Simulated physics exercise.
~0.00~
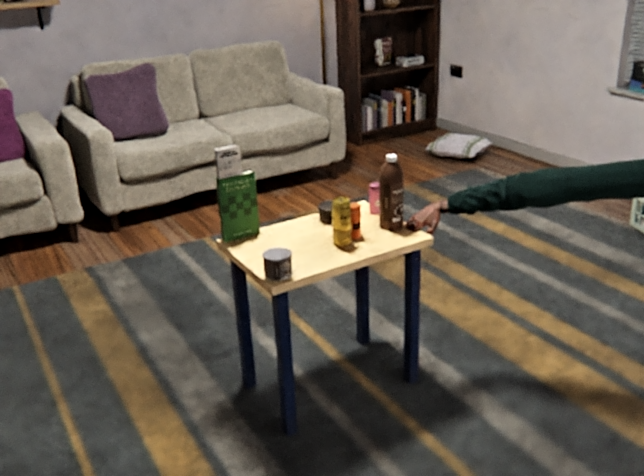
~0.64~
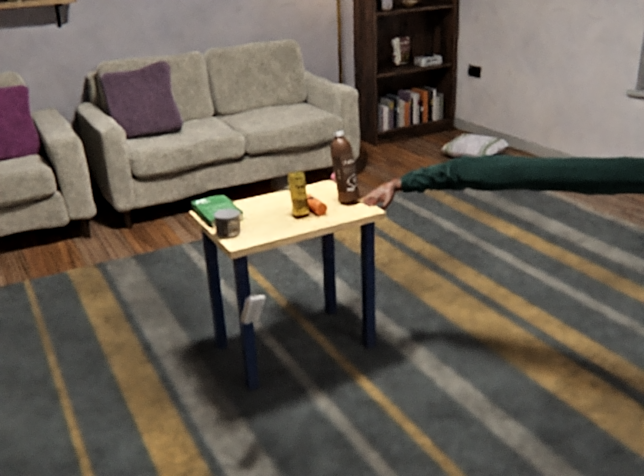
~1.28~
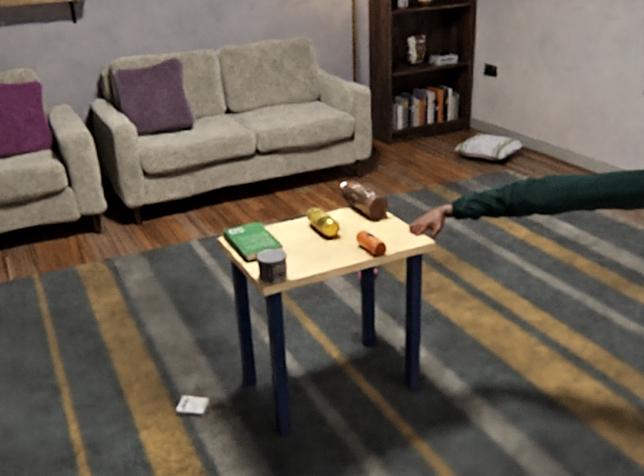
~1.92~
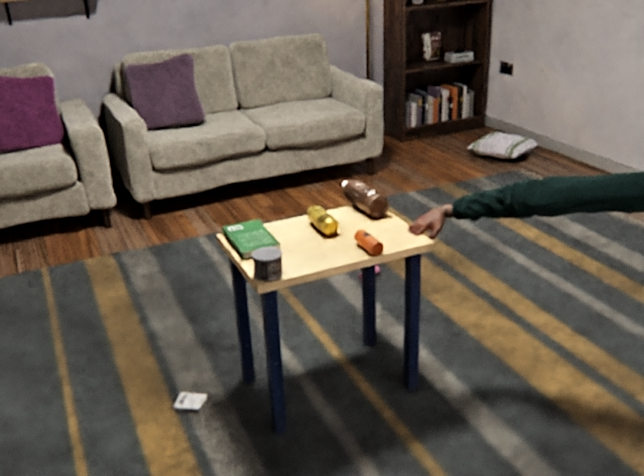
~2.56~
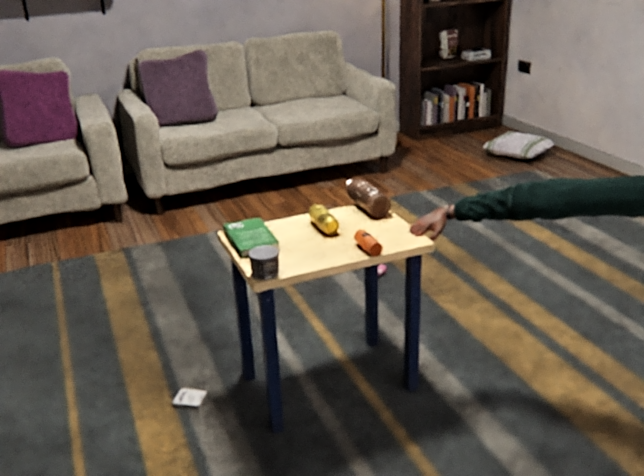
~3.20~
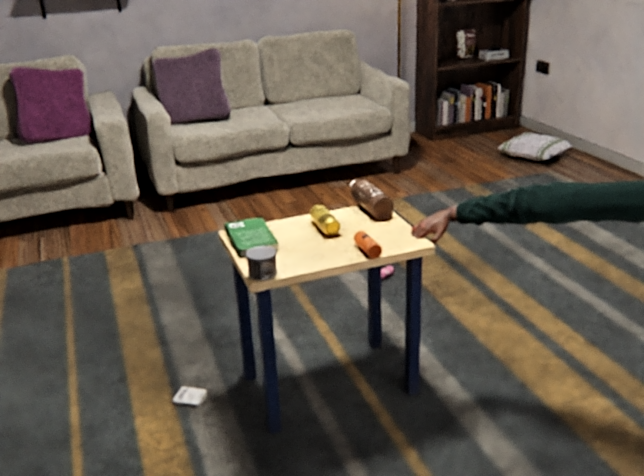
A hand jerks a small table, toppling most items and knocking several to the floor.
